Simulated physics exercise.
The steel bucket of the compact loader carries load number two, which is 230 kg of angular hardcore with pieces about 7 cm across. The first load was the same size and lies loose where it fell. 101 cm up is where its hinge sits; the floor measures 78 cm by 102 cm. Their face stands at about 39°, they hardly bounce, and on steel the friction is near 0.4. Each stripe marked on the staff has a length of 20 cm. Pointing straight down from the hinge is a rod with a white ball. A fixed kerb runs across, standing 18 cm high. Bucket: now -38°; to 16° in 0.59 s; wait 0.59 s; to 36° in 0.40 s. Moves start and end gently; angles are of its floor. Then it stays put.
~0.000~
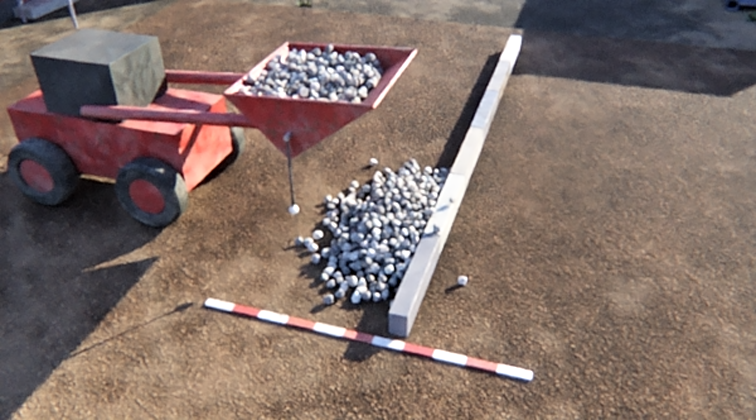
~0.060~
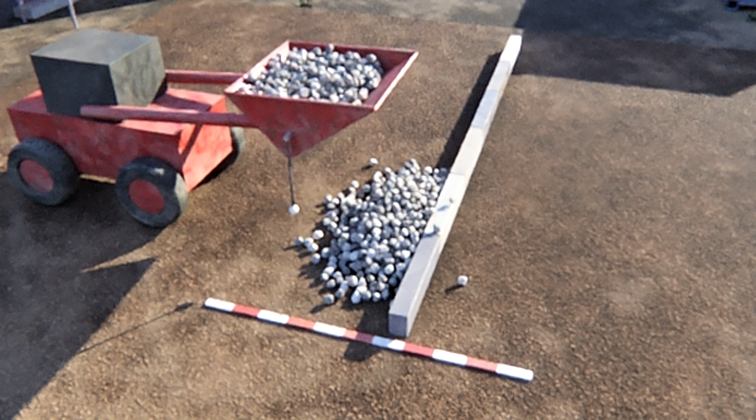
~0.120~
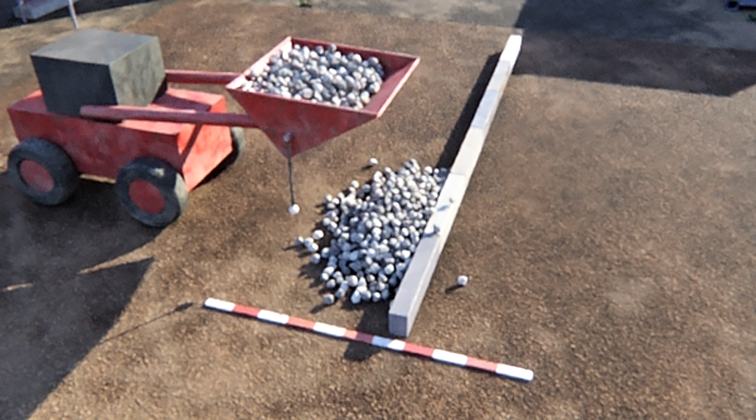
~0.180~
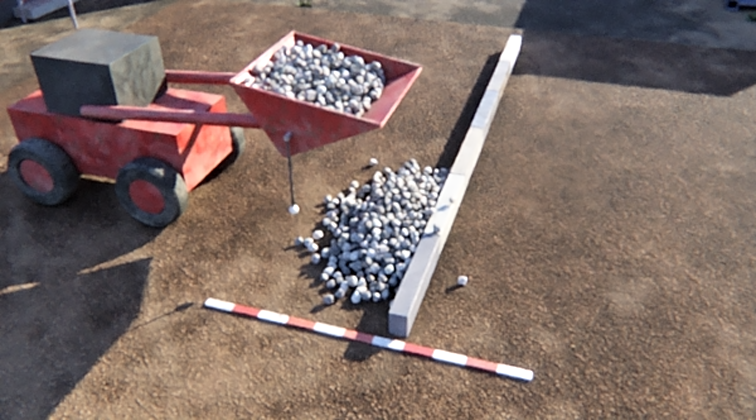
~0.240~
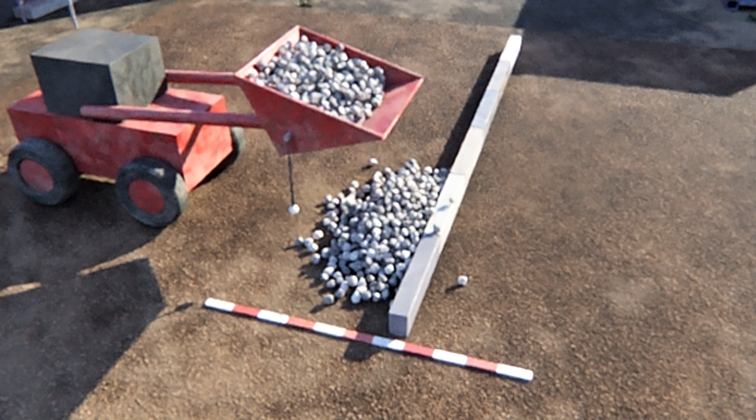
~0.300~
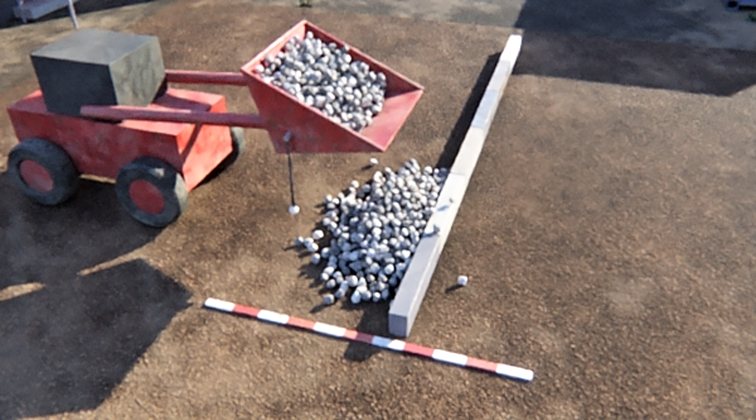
On brown, gritty ground, a red loader holds a bucket of pale stones above a loose heap lying against a long kerb, and the bucket gradually tilts its front lip downward while the stones inside shift slightly.
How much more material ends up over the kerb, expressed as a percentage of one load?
About 11 per cent of a load more.
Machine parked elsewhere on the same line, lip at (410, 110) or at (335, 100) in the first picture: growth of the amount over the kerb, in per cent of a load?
Near 55 in a hundred first, near 0 in a hundred second.
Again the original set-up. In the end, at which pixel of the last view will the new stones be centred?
Near (409, 210).
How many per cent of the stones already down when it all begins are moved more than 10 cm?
The answer is about 0 per cent.
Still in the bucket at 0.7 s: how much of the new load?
Around 100 per cent of the load is still inside.
After 0.4 s the floor is at 7°; in per cent of one load, 100 in the bucket, 100 on this side of the kerb; the foremost stones are at (438, 222).
After 0.7 s the floor is at 16°; in per cent of one load, 100 in the bucket, 100 on this side of the kerb; the foremost stones are at (438, 222).
After 2.0 s the floor is at 36°; in per cent of one load, 18 in the bucket, 176 on this side of the kerb, 6 over the kerb; the foremost stones are at (502, 257).
After 4.4 s the floor is at 36°; in per cent of one load, 0 in the bucket, 189 on this side of the kerb, 11 over the kerb; the foremost stones are at (513, 266). Net gain over the kerb, 11.
